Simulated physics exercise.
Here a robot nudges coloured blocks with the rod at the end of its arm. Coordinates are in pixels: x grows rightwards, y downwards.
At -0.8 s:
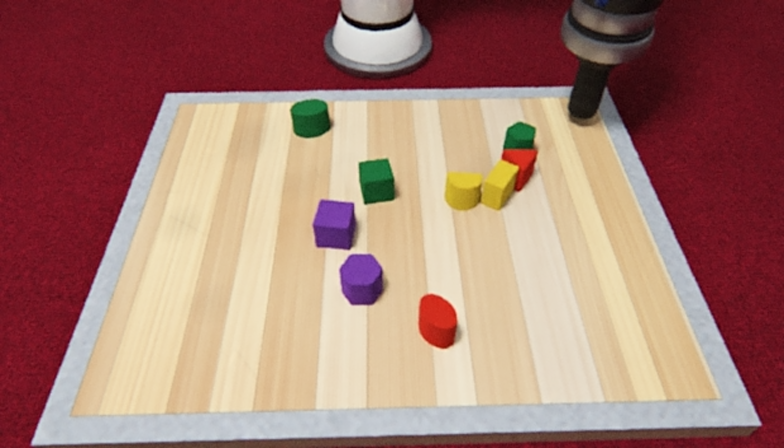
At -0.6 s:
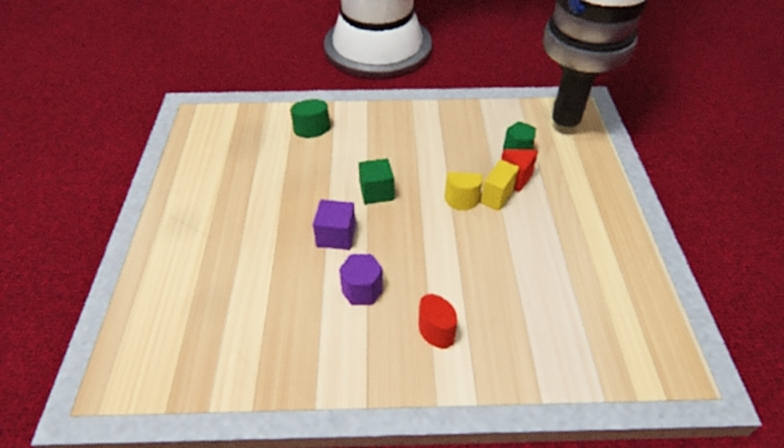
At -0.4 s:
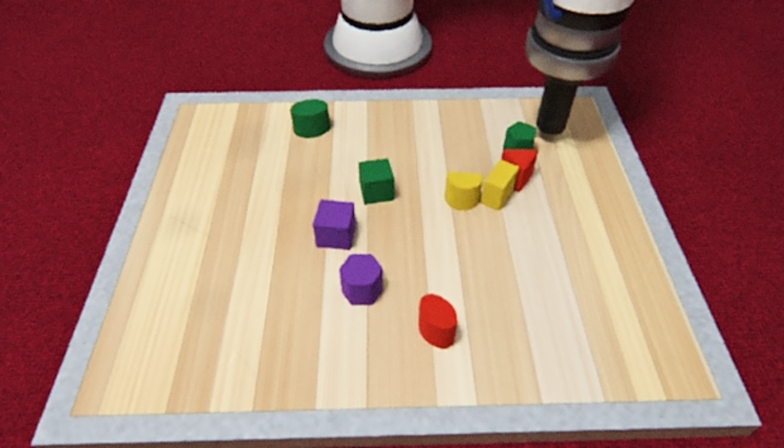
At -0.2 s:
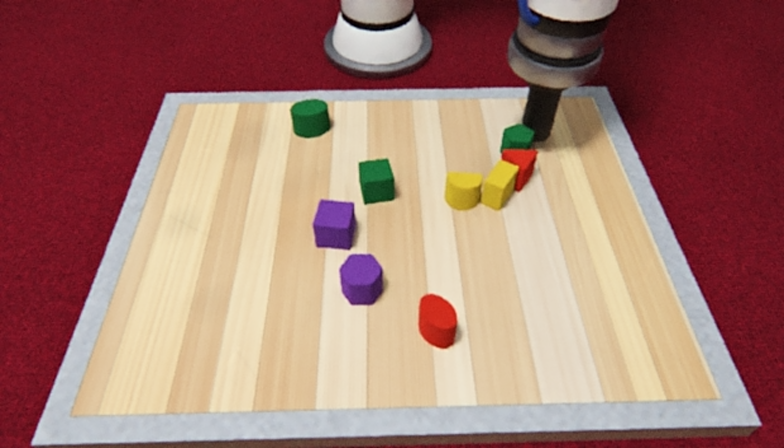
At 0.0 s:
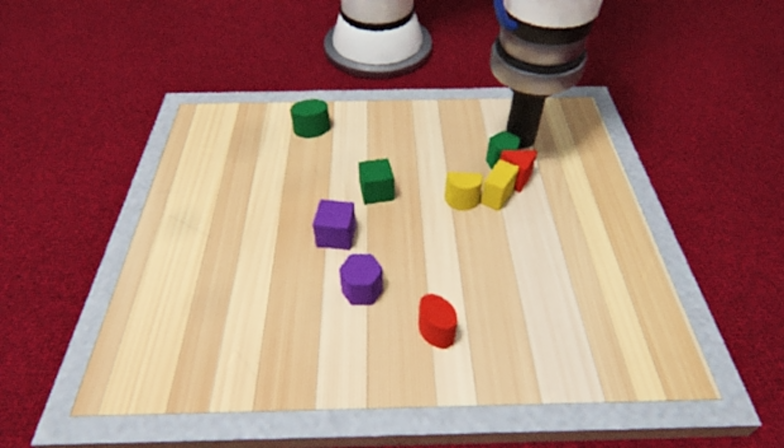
The clip shows coloured blocks on a wooden board as a robot's dark rod moves left from the upper right corner, reaches the green pentagonal block beside the red one, and nudges it slightly left and toward the viewer.
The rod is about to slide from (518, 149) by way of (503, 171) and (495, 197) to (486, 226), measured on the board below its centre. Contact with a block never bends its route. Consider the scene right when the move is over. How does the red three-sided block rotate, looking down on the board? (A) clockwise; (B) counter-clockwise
It's B.
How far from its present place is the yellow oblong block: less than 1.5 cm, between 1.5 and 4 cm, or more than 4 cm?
Upwards of 4 cm.
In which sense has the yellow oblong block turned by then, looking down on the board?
It goes clockwise.
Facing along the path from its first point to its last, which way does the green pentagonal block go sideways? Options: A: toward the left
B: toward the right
Answer: B.
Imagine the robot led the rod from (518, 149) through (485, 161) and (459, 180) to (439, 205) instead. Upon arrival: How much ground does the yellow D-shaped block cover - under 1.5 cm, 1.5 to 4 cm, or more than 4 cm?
The yellow D-shaped block ends up quite far away, over 4 cm.
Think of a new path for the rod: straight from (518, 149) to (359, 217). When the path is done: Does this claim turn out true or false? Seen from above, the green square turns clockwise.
That statement is accurate.
The first path, step by step. One third of the way, rod (505, 162); yellow oblong block (502, 178); green pentagonal block (481, 157), turned 35° clockwise; red three-sided block (524, 165), turned 15° anticlockwise.
Two thirds of the way, rod (496, 188); yellow oblong block (502, 195), turned 55° clockwise; green pentagonal block (469, 162), turned 60° clockwise; red three-sided block (533, 177), turned 50° anticlockwise.
At the end, rod (488, 216); yellow D-shaped block (460, 181); yellow oblong block (504, 224), turned 30° clockwise; green pentagonal block (469, 162), turned 60° clockwise; red three-sided block (533, 177), turned 50° anticlockwise.
